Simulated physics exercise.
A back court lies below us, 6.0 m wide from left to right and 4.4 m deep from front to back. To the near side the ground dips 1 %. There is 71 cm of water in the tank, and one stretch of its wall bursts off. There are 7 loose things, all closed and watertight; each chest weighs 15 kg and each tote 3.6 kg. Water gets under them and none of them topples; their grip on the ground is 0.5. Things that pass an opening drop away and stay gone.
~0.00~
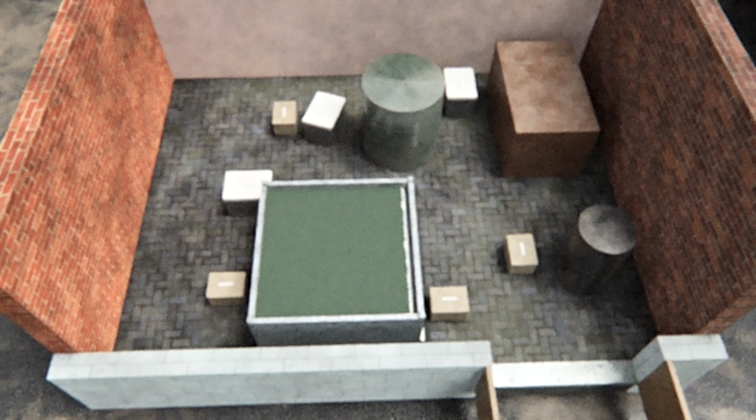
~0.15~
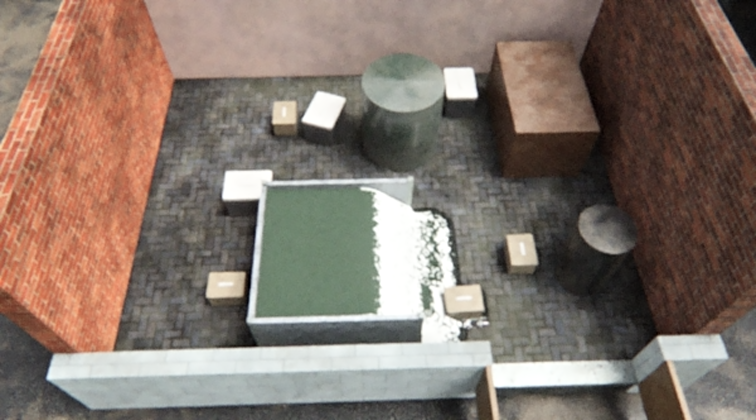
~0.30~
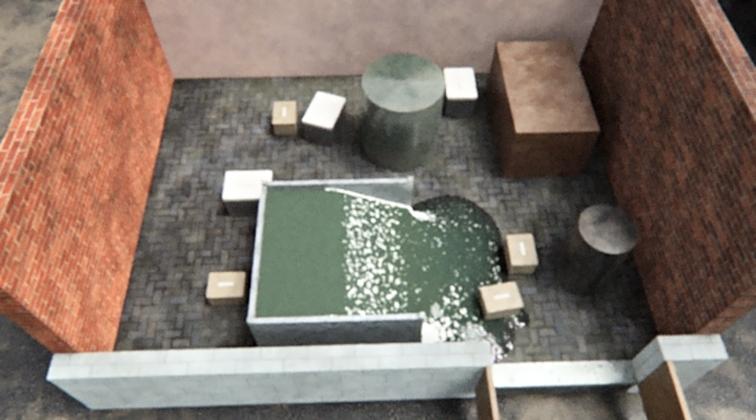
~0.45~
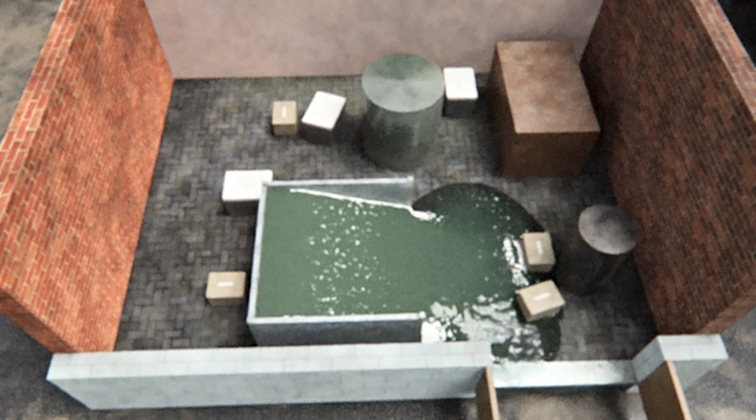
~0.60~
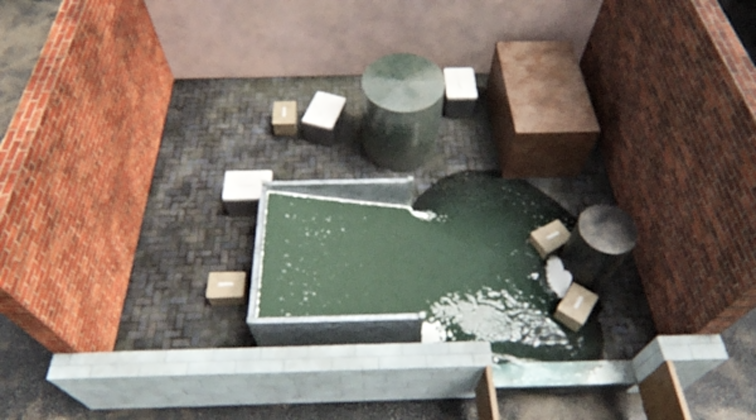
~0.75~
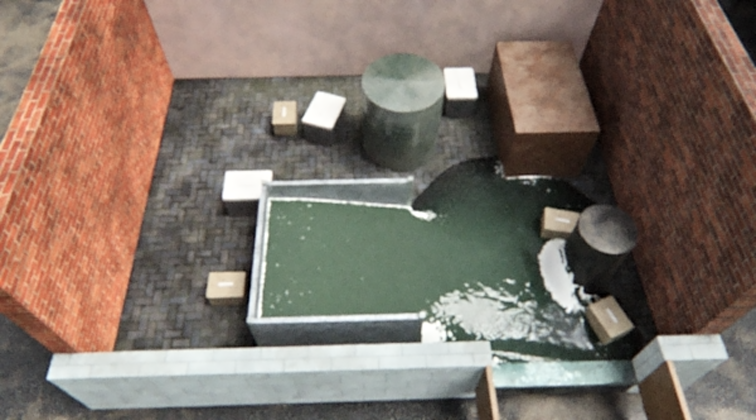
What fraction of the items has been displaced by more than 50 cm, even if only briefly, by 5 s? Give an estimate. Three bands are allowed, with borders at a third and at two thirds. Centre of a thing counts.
It will be a fair part, a third to two thirds.
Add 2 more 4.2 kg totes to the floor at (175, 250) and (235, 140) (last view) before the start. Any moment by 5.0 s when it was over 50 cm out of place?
First stays inside, then stays inside.
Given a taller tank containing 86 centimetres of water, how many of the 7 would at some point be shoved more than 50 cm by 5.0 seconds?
Then 3 of them.
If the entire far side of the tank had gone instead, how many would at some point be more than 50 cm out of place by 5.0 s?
The count would be 6.
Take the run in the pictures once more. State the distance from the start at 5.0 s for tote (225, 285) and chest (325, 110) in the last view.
Going in order, that's 0 cm for one and 0 cm for the other.
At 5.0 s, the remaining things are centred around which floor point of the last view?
Mean position: Approximately (346, 150).
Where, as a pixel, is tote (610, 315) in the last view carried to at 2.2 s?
Roughly at (643, 264).
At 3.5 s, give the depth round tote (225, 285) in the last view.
About 0 cm.
After 1.1 s 2 of 7 are over 50 cm from their spots; 2 afloat.
After 2.2 s 2 of 7 are over 50 cm from their spots; 2 afloat.
After 3.5 s 2 of 7 are over 50 cm from their spots; 2 afloat.
After 5.0 s 3 of 7 are over 50 cm from their spots, and 3 have been at some point; 1 afloat.
